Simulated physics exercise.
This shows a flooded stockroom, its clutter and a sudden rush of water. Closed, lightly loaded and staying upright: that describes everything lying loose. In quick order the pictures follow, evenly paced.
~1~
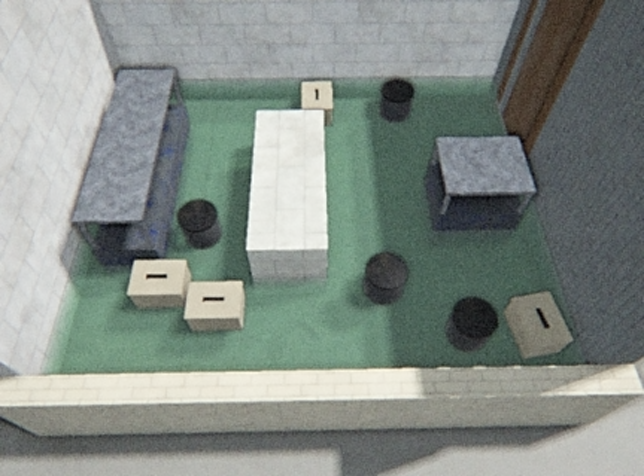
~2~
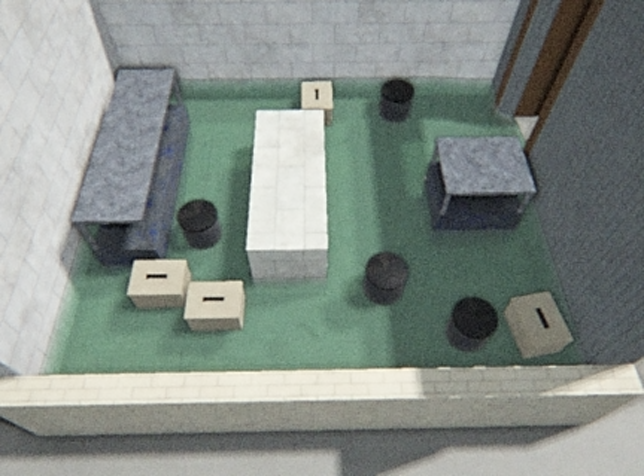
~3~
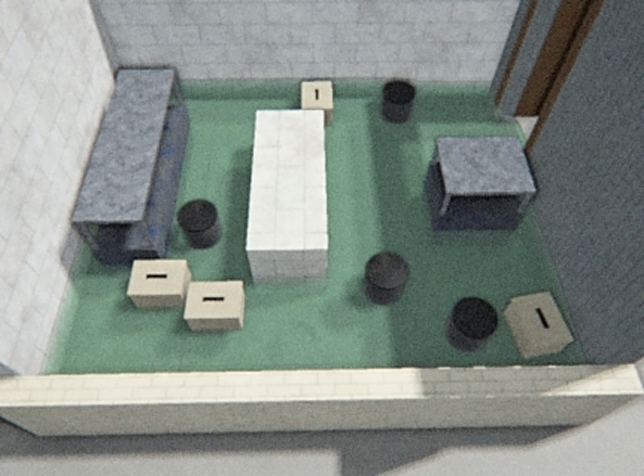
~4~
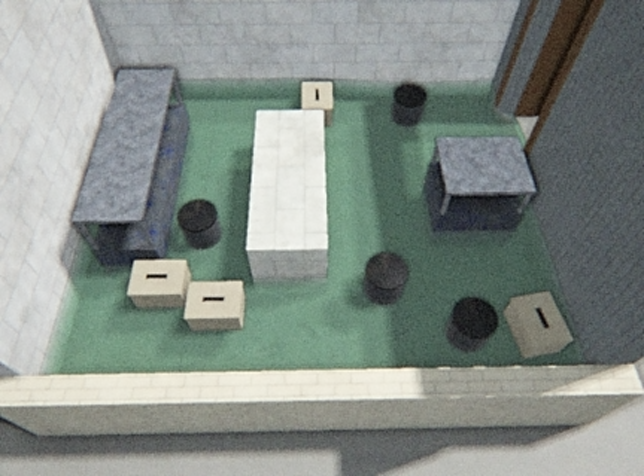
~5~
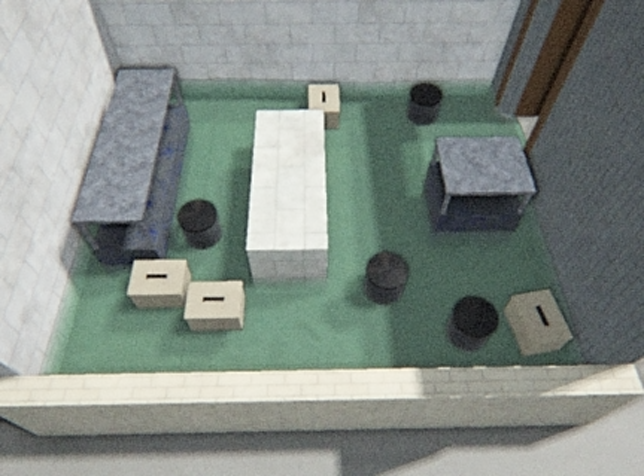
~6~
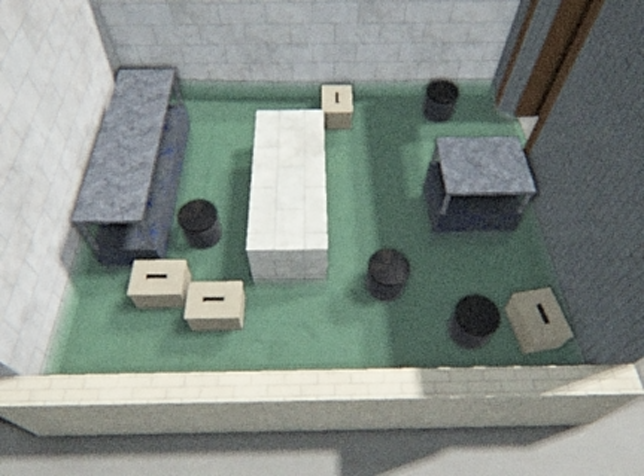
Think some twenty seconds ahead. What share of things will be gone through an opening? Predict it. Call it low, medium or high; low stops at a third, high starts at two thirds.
Medium.
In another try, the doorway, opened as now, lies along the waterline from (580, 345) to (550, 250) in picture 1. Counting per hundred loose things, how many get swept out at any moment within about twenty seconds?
Some 90 in a hundred.
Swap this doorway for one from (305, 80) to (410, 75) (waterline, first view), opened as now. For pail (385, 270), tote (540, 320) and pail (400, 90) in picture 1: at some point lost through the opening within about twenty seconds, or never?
Taking them one after another, flushed away, then held back, then flushed away.
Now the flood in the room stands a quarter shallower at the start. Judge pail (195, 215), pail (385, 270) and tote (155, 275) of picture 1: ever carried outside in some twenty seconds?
Going item by item, that's still there, then exited, then still there.
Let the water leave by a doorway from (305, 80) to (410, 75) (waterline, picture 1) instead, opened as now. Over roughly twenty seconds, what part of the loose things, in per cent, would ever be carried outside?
Share: Near 50 %.
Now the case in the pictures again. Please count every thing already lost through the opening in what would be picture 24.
2.
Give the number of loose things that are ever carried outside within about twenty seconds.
Exactly 4.
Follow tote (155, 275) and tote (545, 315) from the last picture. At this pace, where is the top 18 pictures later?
About (217, 252) and (546, 266).
A moment on, 1 of 8 are out; 7 afloat.
Next, 2 of 8 are out; 6 afloat.
Later, 3 of 8 are out; 5 afloat.
In the end, 4 of 8 are out; 4 afloat.
